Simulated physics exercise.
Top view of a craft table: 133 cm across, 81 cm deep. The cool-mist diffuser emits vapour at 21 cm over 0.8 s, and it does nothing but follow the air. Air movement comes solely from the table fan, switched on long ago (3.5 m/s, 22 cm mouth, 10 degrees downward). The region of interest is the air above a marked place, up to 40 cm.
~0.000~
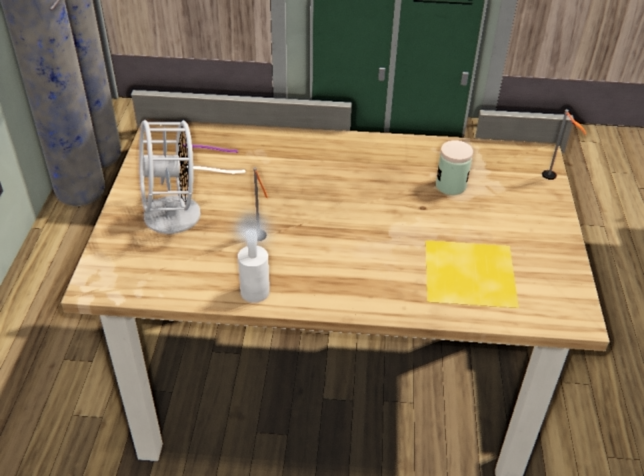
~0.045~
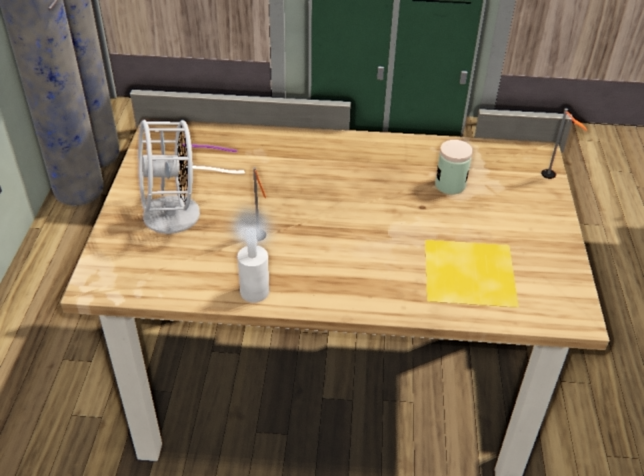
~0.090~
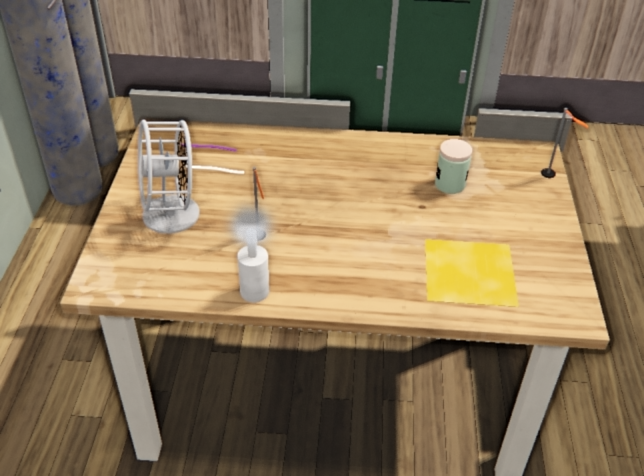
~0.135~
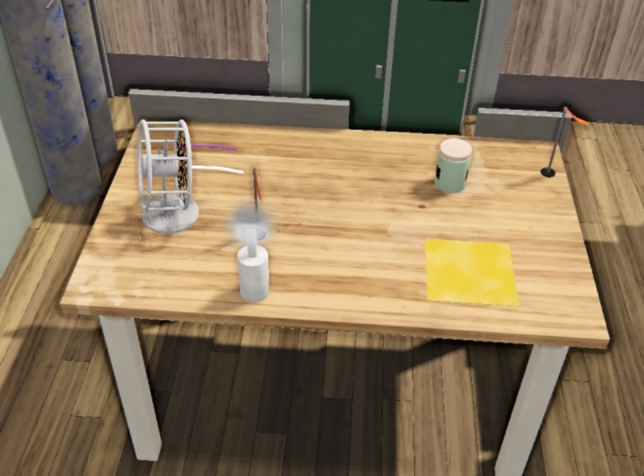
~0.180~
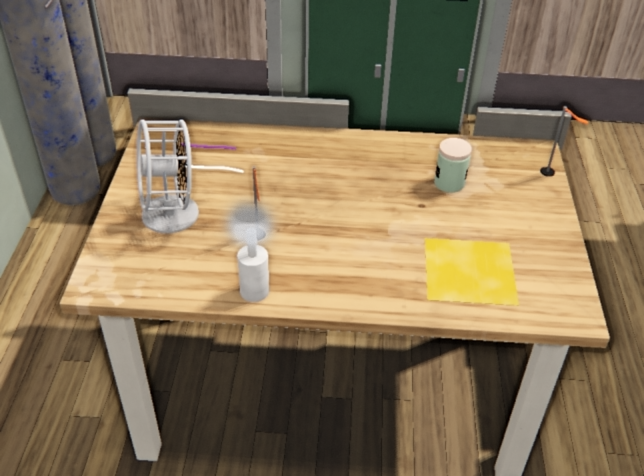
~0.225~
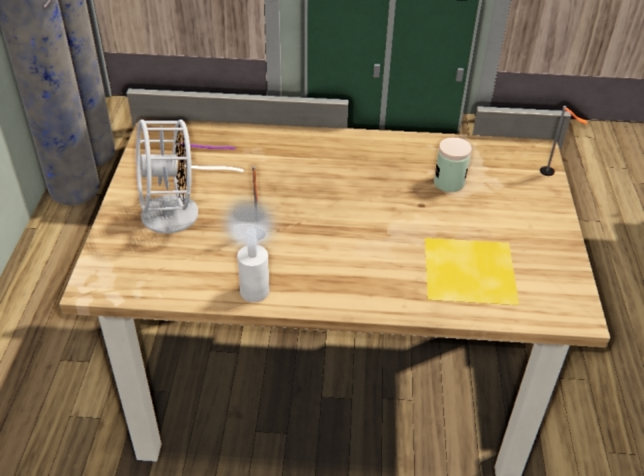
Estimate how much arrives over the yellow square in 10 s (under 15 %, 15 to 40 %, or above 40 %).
Roughly from 15 to 40 % arrives there.
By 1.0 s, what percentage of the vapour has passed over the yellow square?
0 per cent, roughly.
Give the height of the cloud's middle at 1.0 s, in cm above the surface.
Middle height: Approx. 16 cm.
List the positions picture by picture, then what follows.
The vapour is thickest near (251, 229), the cool-mist diffuser stands at (252, 243) and the table fan is at (165, 166), in the first picture.
The vapour is thickest near (251, 228) and the yellow square is centred on (470, 272), in the second picture.
The vapour is thickest near (250, 226), a ribbon ends at (587, 127) and a ribbon ends at (263, 198), in the third picture.
The vapour is thickest near (250, 225) and the top of a jar is at (456, 148), in the fourth picture.
The vapour is thickest near (249, 225), in the fifth picture.
The vapour is thickest near (249, 224), a ribbon ends at (586, 122) and a ribbon ends at (257, 200), in the sixth picture.
By 1.0 s we count, 0 % has passed over the yellow square, with 100 % still about or yet to come, and the middle of the rest is near (237, 212).
By 2.0 s we count, 15 % has passed over the yellow square, with 81 % still about or yet to come, and the middle of the rest is near (456, 231).
By 4.0 s we count, 28 % has passed over the yellow square, with 20 % still about or yet to come, and the middle of the rest is near (524, 322).
By 10.0 s we count, 29 % has passed over the yellow square, with 4 % still about or yet to come.
